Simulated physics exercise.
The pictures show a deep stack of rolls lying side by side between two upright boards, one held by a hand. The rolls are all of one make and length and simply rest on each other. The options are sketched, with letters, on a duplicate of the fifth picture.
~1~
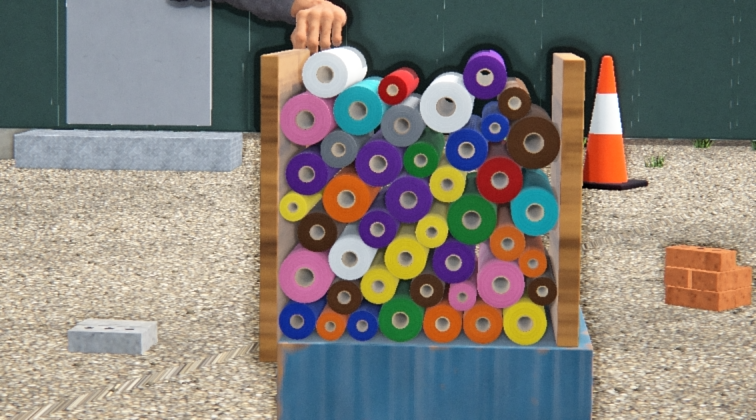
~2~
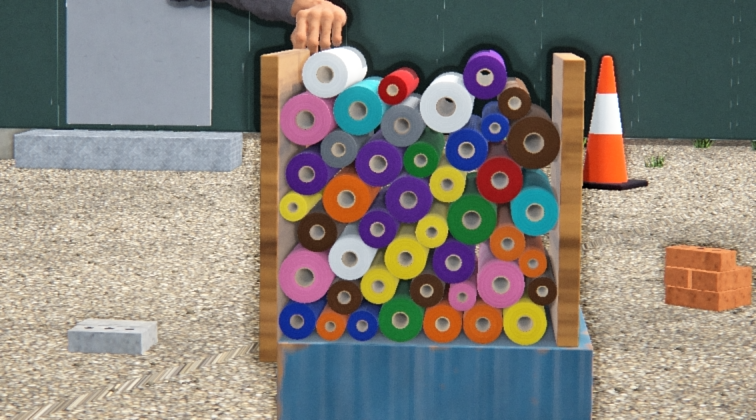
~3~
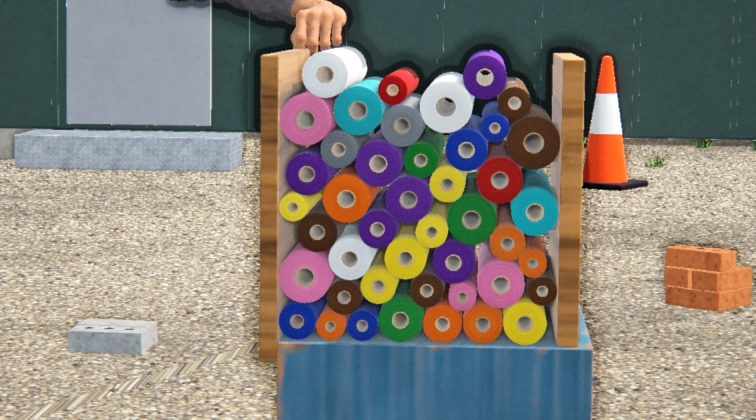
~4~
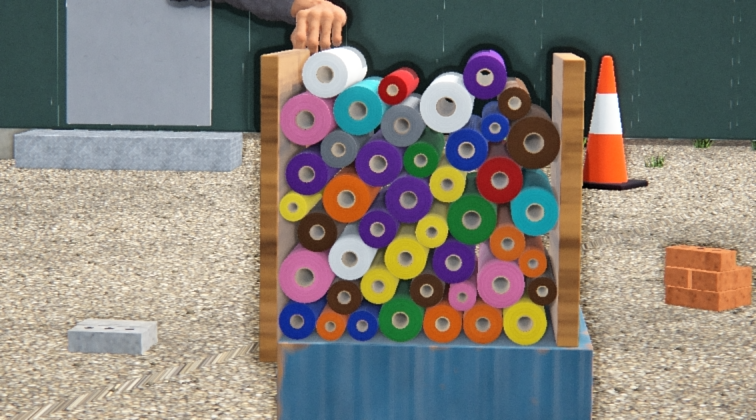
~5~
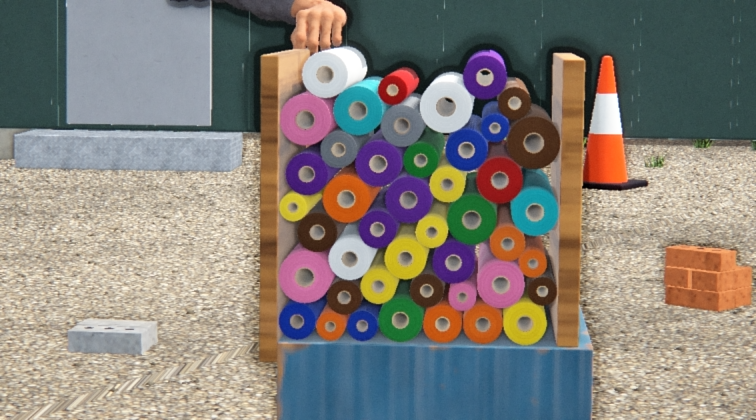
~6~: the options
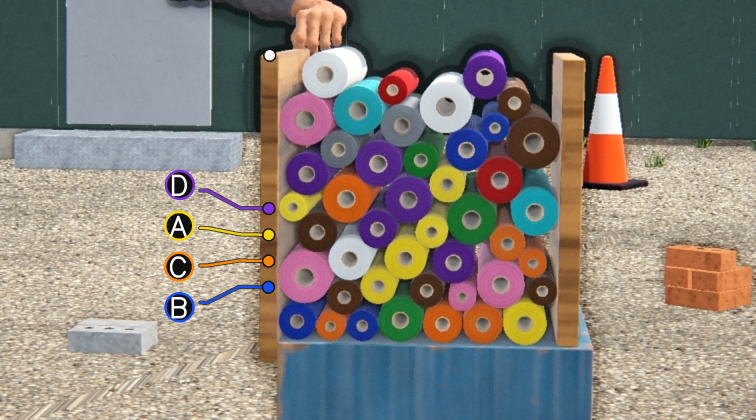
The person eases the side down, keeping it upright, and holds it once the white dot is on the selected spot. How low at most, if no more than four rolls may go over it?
Stop at D.
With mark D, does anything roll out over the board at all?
Yes, at D.
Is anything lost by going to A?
Yes.
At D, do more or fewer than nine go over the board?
At D, fewer than nine.
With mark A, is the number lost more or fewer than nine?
Fewer than nine.
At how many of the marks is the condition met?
One of them.
On the marked copy, A at (269, 235); B at (269, 287); C at (269, 261); D at (269, 209); the white dot at (270, 55).
With D. Early on, top of the board (279, 123).
Further on, top of the board (279, 200).
At the end, top of the board (278, 208), two out over the board.
As for the rest, A more than four out over the board; B more than four out over the board; C more than four out over the board.
